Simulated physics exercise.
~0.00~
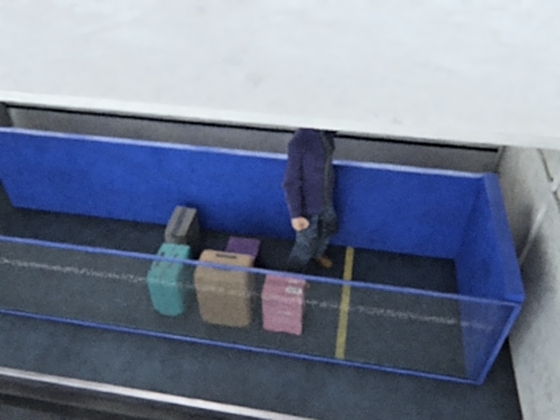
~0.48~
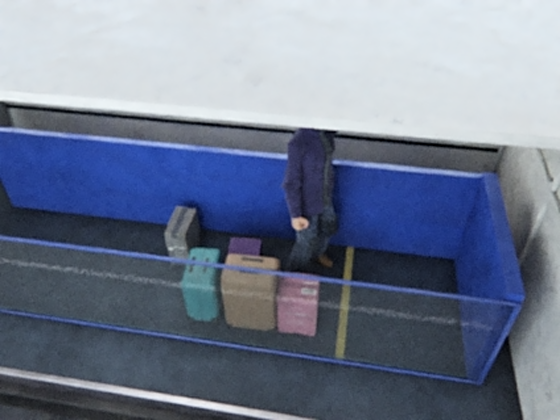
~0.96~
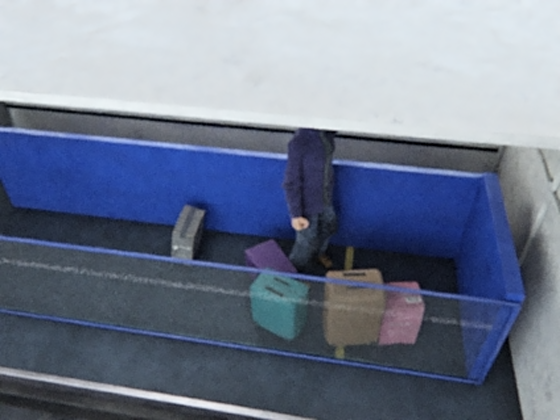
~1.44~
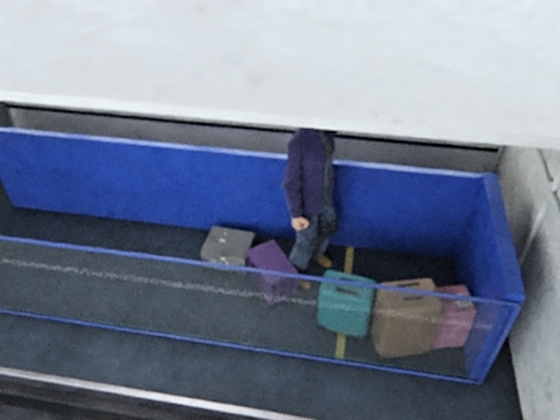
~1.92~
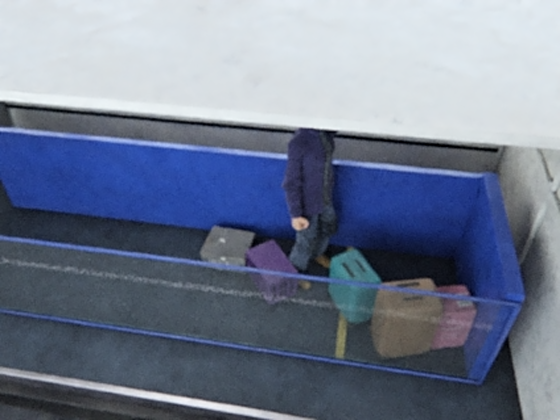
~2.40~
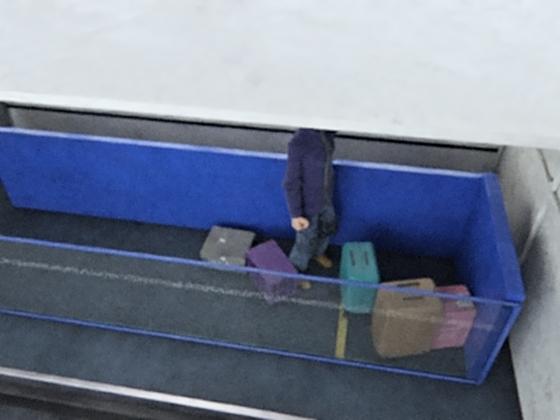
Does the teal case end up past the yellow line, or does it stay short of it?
The teal case ends up just past the yellow line, still standing upright.
